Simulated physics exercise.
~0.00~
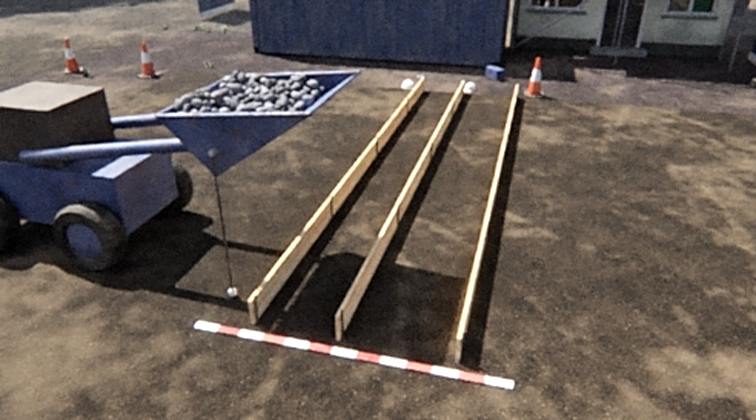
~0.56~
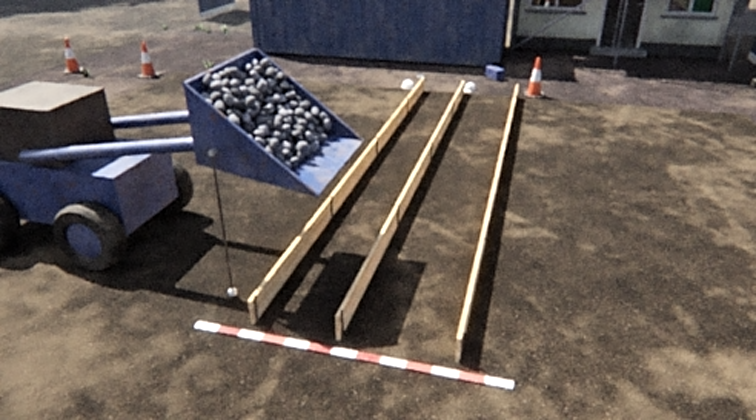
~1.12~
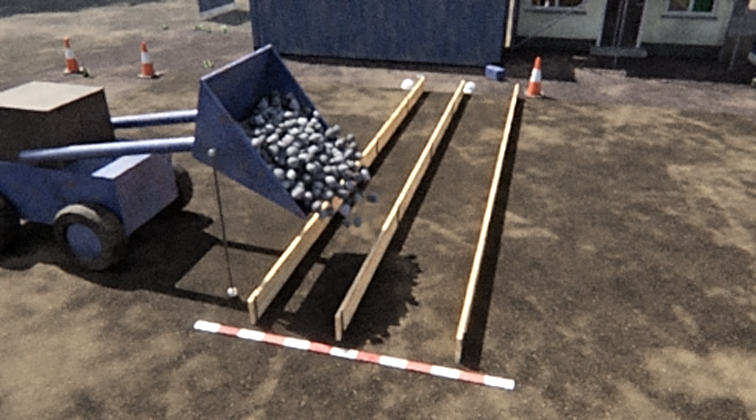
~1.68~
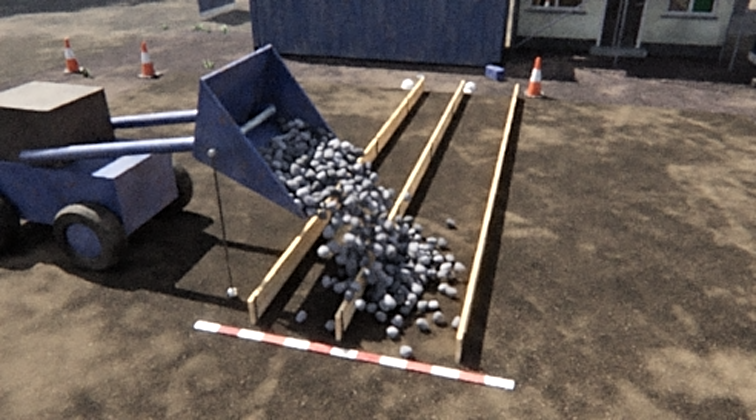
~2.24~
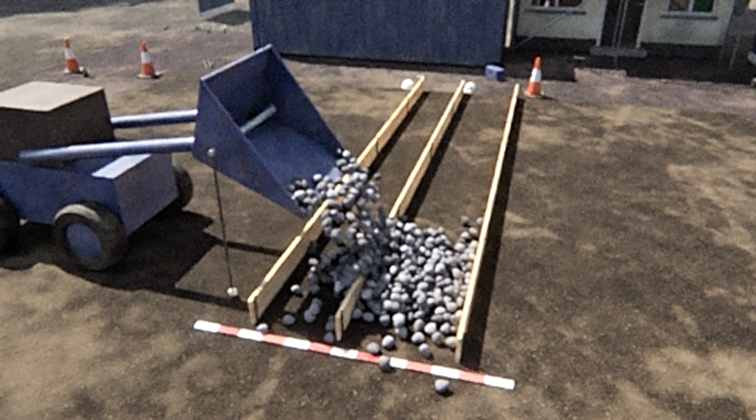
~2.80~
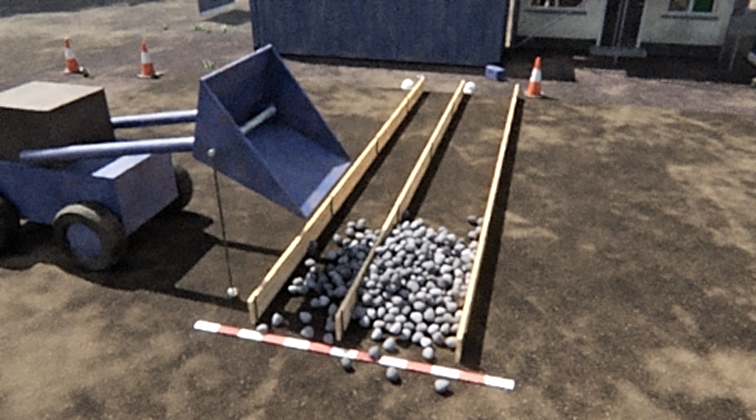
A blue loader tips its bucket, spilling grey cobbles between planks, mostly into the far bay.
